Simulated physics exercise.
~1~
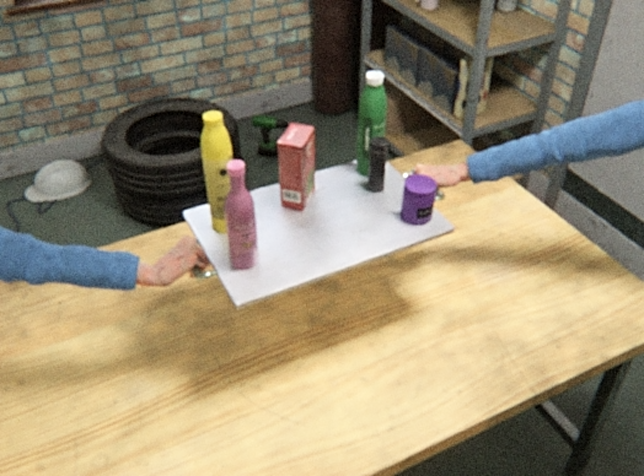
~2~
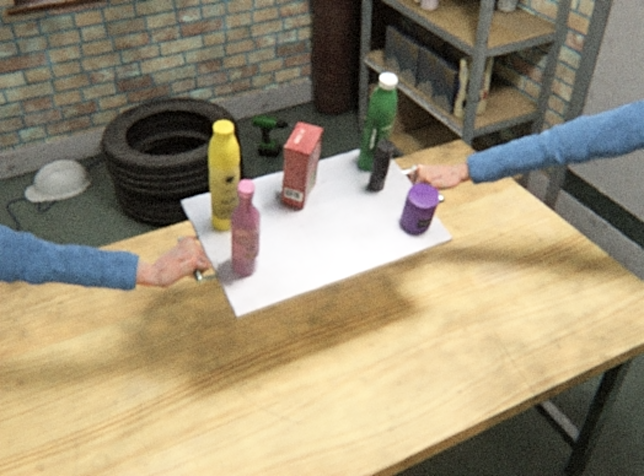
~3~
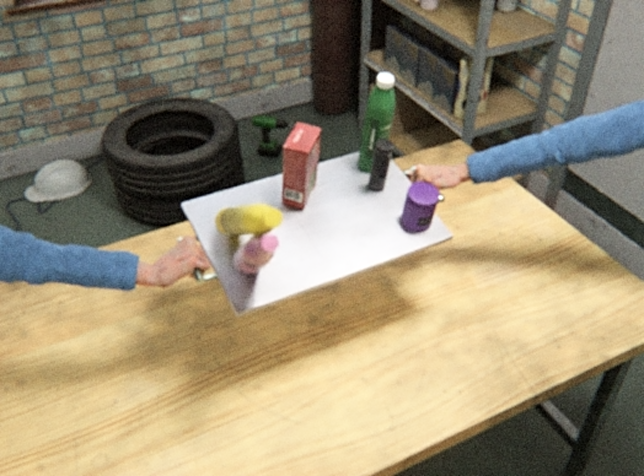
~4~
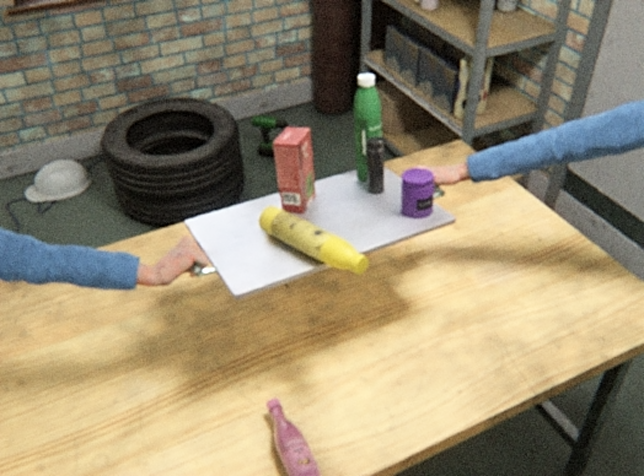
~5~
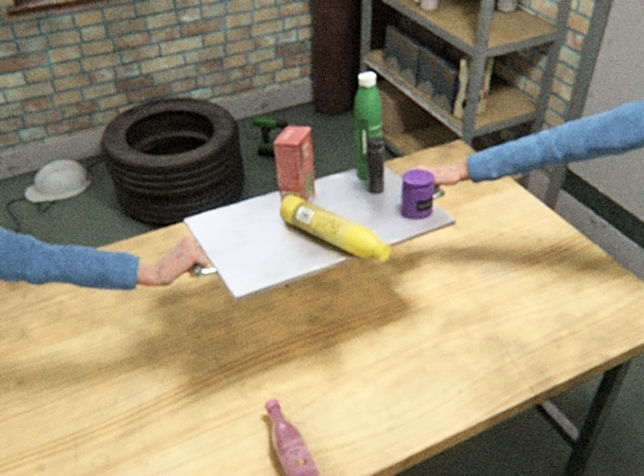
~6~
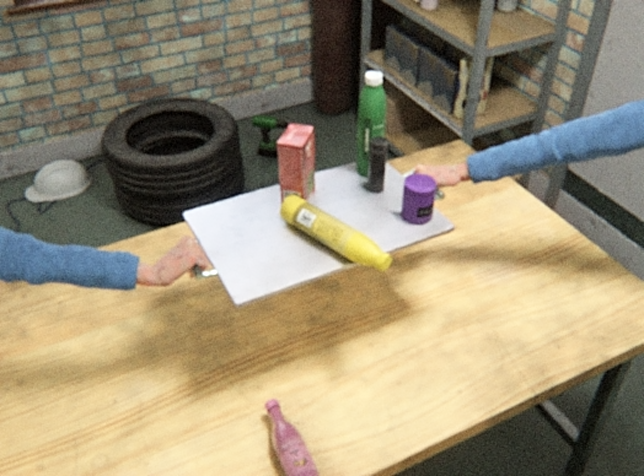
Two hands tilting a flat tray back and forth, a pink bottle toppling onto the table and a yellow one lying across it.
